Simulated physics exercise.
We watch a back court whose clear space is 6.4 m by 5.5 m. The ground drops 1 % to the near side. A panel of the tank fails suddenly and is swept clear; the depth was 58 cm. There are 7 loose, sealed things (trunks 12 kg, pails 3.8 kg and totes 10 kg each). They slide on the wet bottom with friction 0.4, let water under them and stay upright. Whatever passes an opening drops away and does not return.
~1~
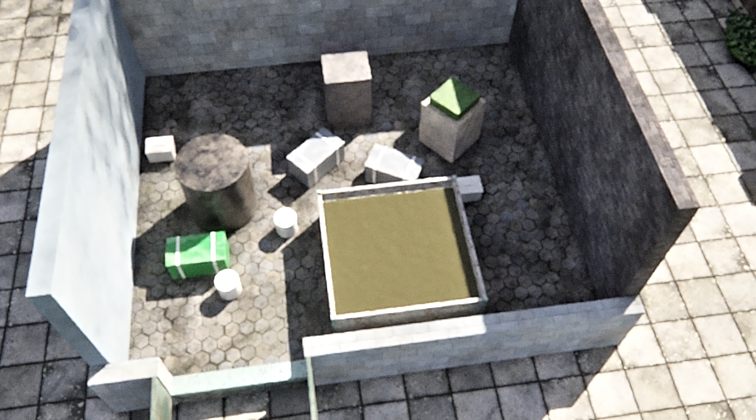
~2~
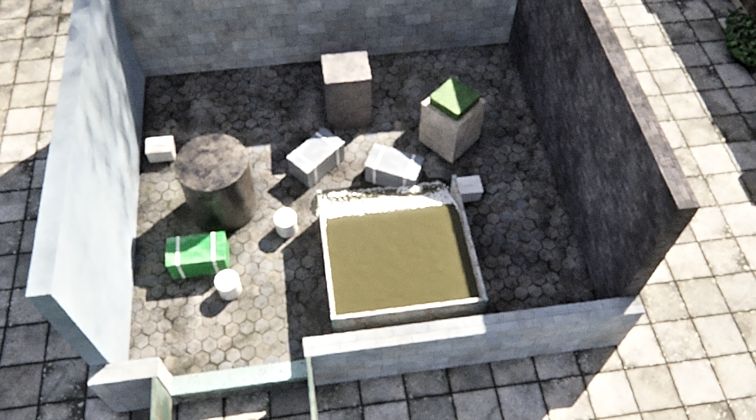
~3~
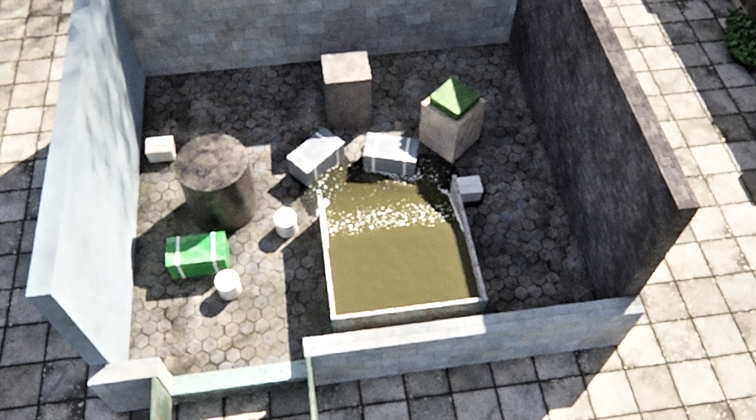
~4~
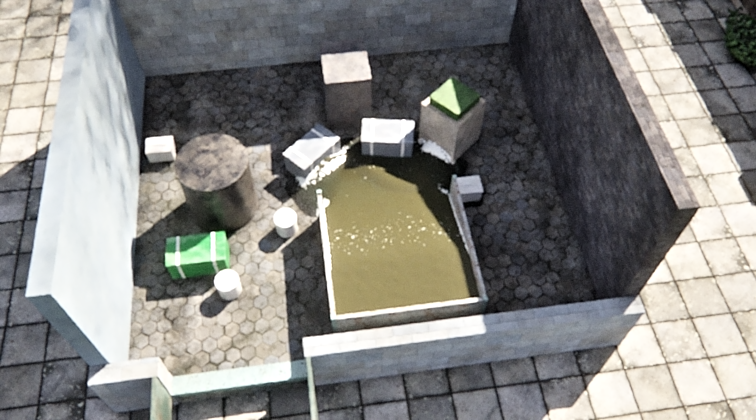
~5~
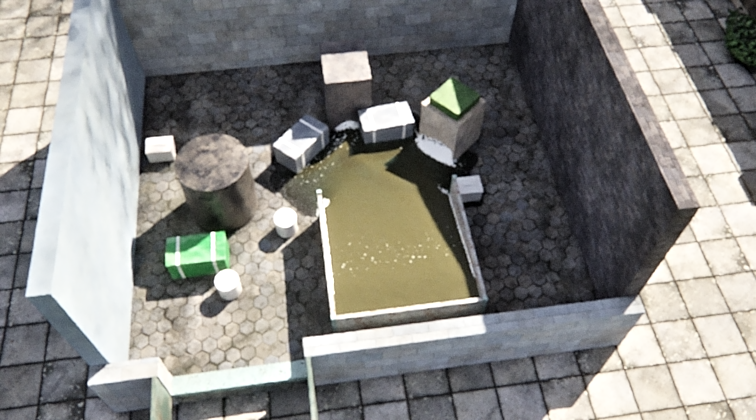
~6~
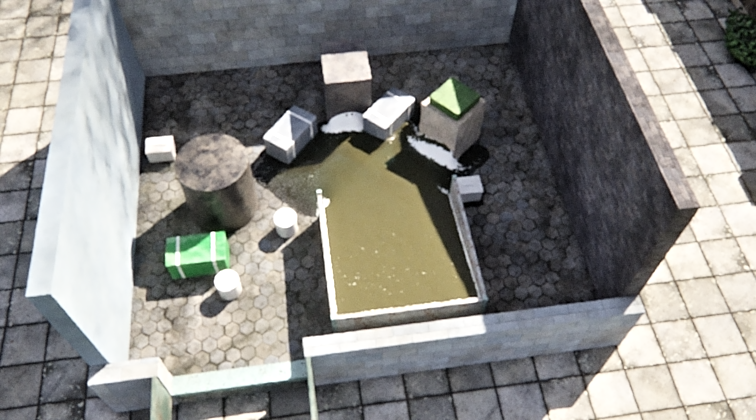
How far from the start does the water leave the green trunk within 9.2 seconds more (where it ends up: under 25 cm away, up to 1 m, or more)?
Green trunk ends far away.
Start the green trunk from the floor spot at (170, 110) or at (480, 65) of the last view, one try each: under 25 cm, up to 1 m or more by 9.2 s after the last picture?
In that order: It ends far away; it gets carried off.
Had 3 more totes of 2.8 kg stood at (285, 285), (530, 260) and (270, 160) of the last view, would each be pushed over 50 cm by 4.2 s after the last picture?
In that order: Short of it, less, more.
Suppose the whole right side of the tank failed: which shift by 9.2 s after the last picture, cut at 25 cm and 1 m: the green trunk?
In that case the green trunk slides a little.
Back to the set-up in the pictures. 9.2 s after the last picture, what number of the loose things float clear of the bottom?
4 of them.
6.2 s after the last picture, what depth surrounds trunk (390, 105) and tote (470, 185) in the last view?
About 5 and 3 cm.
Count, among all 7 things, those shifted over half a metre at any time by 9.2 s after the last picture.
That makes 7.
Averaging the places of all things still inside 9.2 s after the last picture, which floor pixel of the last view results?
Around (348, 268).
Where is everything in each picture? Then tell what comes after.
In the first frame, the green trunk at (195, 248), on the bottom; water covers 3.6 m2; 0 of 7 have shifted.
In the second frame, the green trunk at (195, 248) rests on the ground; 4.4 m2 under water; 0 of 7 have shifted.
In the third frame, the green trunk at (195, 248), on the bottom; water covers 5.4 m2; 1 of 7 have shifted.
In the fourth frame, the green trunk at (195, 248), on the bottom; 6.4 m2 under water; 2 of 7 have shifted.
In the fifth frame, the green trunk at (195, 248), on the bottom; 7.4 m2 under water; 2 of 7 have shifted.
In the sixth frame, the green trunk at (195, 248) rests on the ground; water covers 8.2 m2; 2 of 7 have shifted.
Then, 1.2 s after the last picture the green trunk is near (195, 248), 0.0 m from its start, aground; 0 of 7 are out; 1 afloat.
Then, 3.8 s after the last picture the green trunk is near (195, 248), 0.0 m from its start, aground; 0 of 7 are out; 2 afloat.
Then, 6.2 s after the last picture the green trunk is near (231, 298), 1.0 m from its start, afloat; 0 of 7 are out; 3 afloat.
Then, 9.2 s after the last picture the green trunk is near (237, 364), 1.8 m from its start, afloat; 1 of 7 are out; 4 afloat.
